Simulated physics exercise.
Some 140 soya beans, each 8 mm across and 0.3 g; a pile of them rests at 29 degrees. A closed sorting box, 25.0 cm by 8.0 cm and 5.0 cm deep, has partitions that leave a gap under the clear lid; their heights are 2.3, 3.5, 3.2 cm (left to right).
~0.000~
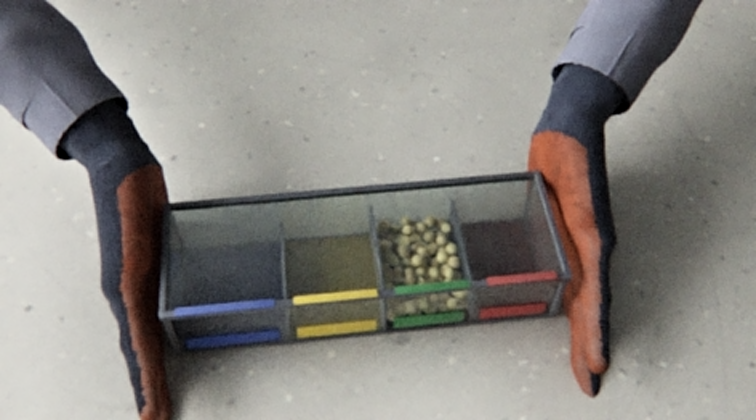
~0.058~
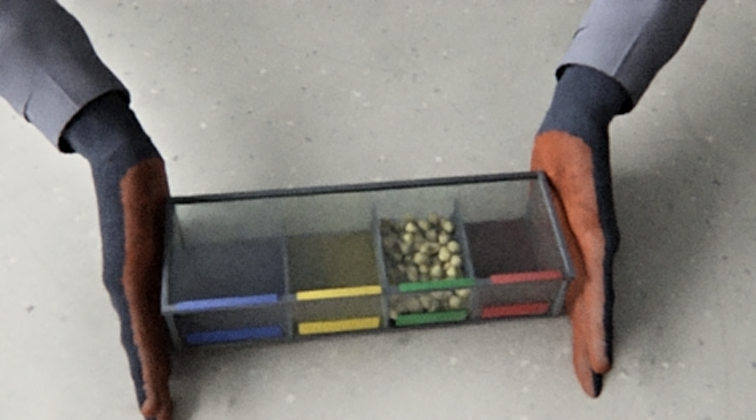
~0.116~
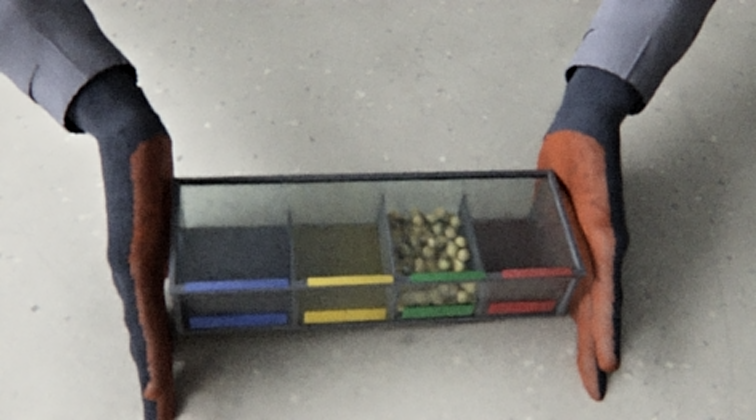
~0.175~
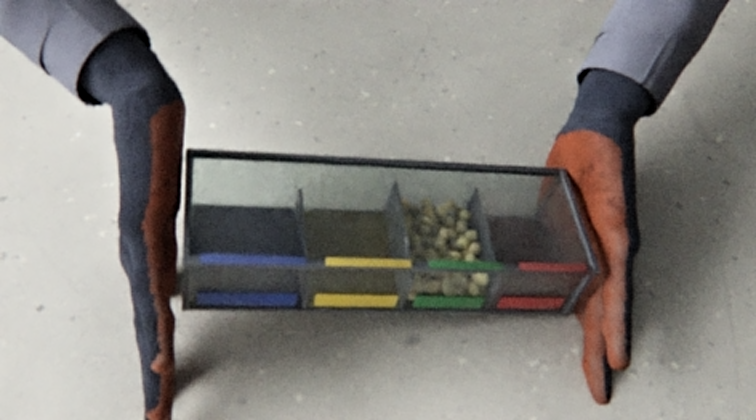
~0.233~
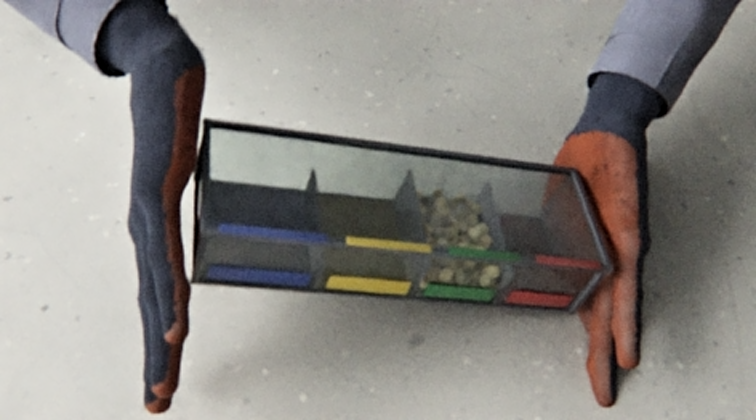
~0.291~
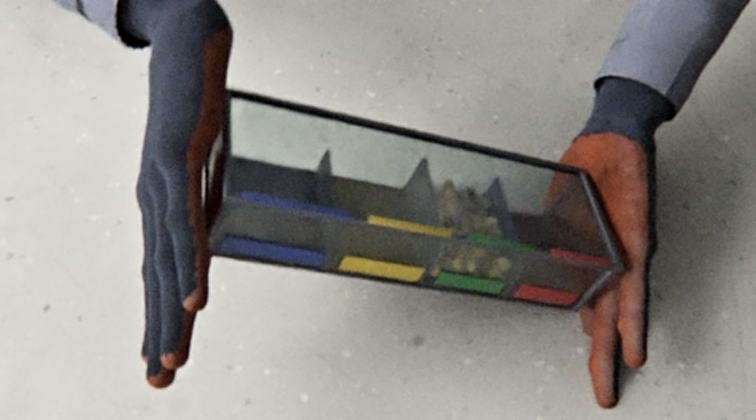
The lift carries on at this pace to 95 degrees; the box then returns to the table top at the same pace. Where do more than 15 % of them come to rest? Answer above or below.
Red: Above, blue: Below, green: Above, yellow: Below.
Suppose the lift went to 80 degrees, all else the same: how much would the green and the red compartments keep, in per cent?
Then: Green 80, red 20.
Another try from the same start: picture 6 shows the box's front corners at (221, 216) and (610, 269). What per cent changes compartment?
Then about 50 per cent.
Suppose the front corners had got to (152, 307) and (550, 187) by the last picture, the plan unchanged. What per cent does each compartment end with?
Red 0; blue 30; green 65; yellow 5.
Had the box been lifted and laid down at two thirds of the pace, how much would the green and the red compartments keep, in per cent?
Then: Green 35; red 65.
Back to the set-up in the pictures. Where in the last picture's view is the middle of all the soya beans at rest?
Around (467, 261).
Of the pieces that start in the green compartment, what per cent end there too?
About 50 per cent.
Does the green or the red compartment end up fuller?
It is the green one.
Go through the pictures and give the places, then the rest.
In the first frame, box tilt 0 degrees, front corners at (167, 313) and (564, 274); green 100 %.
In the second frame, box tilt 1 degrees, front corners at (169, 307) and (568, 273).
In the third frame, box tilt 6 degrees, front corners at (176, 288) and (578, 271), lowest corner right back.
In the fourth frame, box tilt 12 degrees, front corners at (190, 259) and (592, 269), lowest corner right back.
In the fifth frame, box tilt 18 degrees, front corners at (208, 228) and (604, 266), lowest corner right back.
In the sixth frame, box tilt 24 degrees, front corners at (231, 195) and (614, 265), lowest corner right back; green 100 %. Its pace works out near 105 degrees a second.
Then, at 1.09 s, tilt 94 degrees; red 25 %, green 75 %.
After 1.62 s, tilt 40 degrees; red 45 %, green 55 %.
After 2.22 s, tilt 0 degrees; red 45 %, green 55 %.
At rest (2.8 s), red 45 %, blue 0 %, green 55 %, yellow 0 %.
